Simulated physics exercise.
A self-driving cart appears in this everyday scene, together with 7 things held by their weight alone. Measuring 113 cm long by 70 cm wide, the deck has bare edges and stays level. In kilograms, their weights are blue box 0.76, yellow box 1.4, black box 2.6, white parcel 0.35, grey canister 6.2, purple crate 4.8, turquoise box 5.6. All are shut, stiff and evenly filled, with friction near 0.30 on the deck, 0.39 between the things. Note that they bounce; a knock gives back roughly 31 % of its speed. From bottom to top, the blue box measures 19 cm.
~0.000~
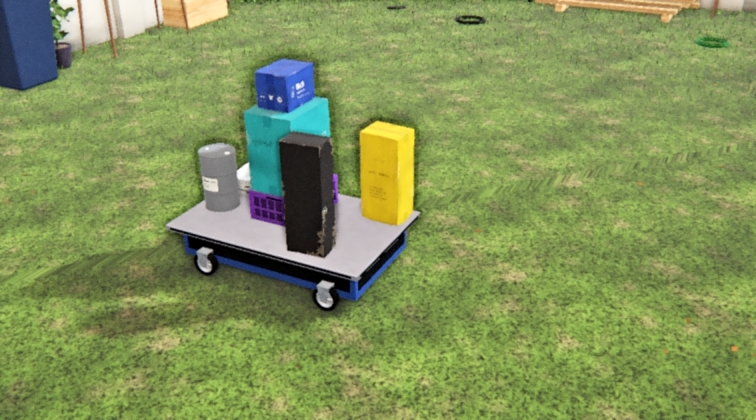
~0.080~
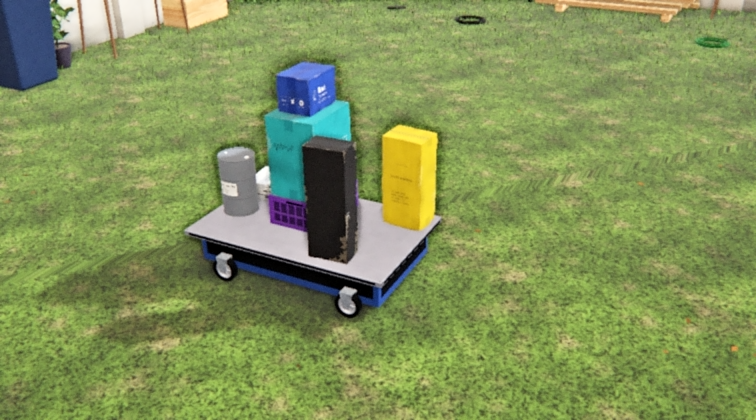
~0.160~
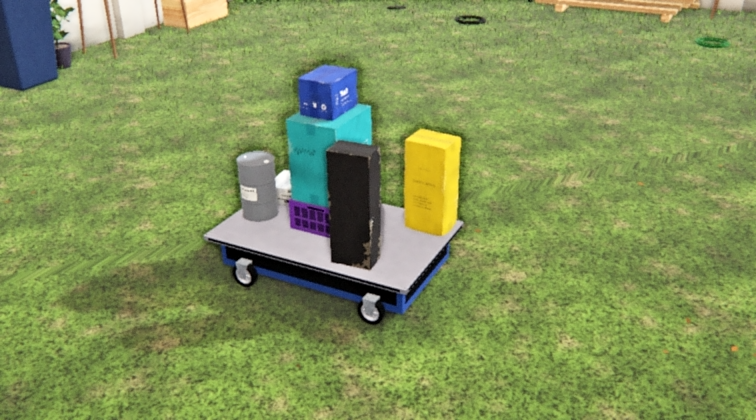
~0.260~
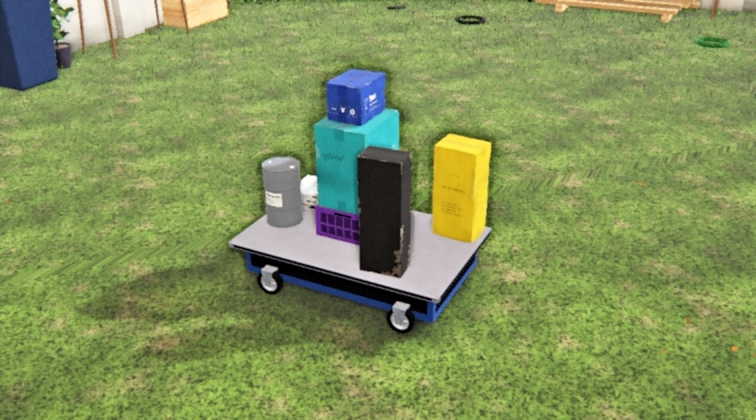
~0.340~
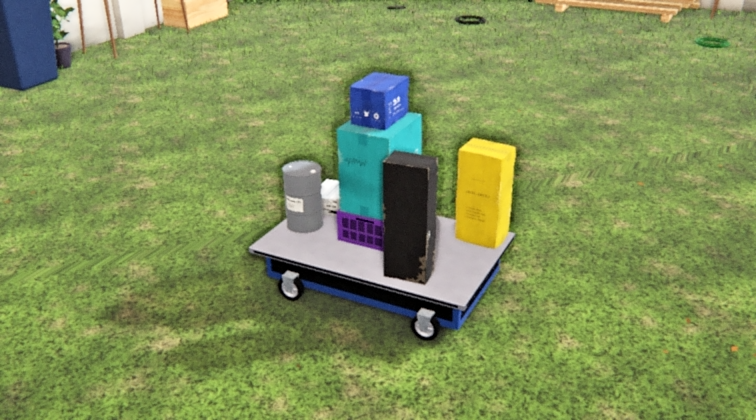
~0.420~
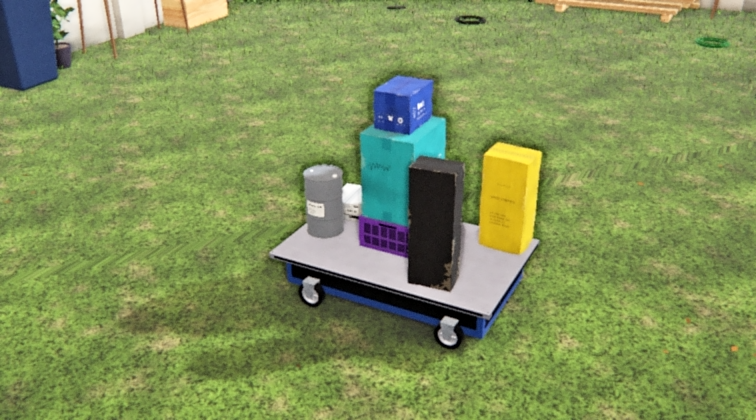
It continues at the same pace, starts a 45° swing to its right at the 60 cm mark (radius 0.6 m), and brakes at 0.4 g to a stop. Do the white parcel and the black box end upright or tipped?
The white parcel ends up tipped; the black box ends up tipped.
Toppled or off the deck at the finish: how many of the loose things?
My answer is 6.
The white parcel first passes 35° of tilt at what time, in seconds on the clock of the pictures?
At about 1.1 s.
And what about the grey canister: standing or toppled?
Well, the grey canister holds steady.
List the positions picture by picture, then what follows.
In the first frame, cart has run 0 cm; black box (309, 196).
In the second frame, cart has run 13 cm; grey canister (239, 182).
In the third frame, cart has run 26 cm; turquoise box (331, 153); blue box (329, 92).
In the fourth frame, cart has run 42 cm; yellow box (461, 189); grey canister (283, 192).
In the fifth frame, cart has run 54 cm; turquoise box (381, 163).
In the sixth frame, cart has run 67 cm; white parcel (354, 203); black box (435, 225).
After 0.72 s, cart has run 115 cm, turned 37°; yellow box now off the deck; black box 21° off upright near (513, 261); white parcel moved 7 cm near (450, 232).
After 1.02 s, cart has run 158 cm, turned 45°; blue box, white parcel and turquoise box now off the deck; black box on its side near (589, 361); purple crate 4° off upright.
After 1.32 s, cart has run 170 cm, turned 45°, stopped; black box now off the deck; purple crate 7° off upright; grey canister moved 11 cm.
After 1.92 s, cart has run 170 cm, turned 45°, stopped; purple crate now off the deck; grey canister moved 13 cm.
In the end (2.8 s), off the deck and tipped over, blue box, yellow box, black box, white parcel, purple crate and turquoise box; not toppled but over 10 cm from the start, grey canister. In the last view, white parcel near (605, 374).
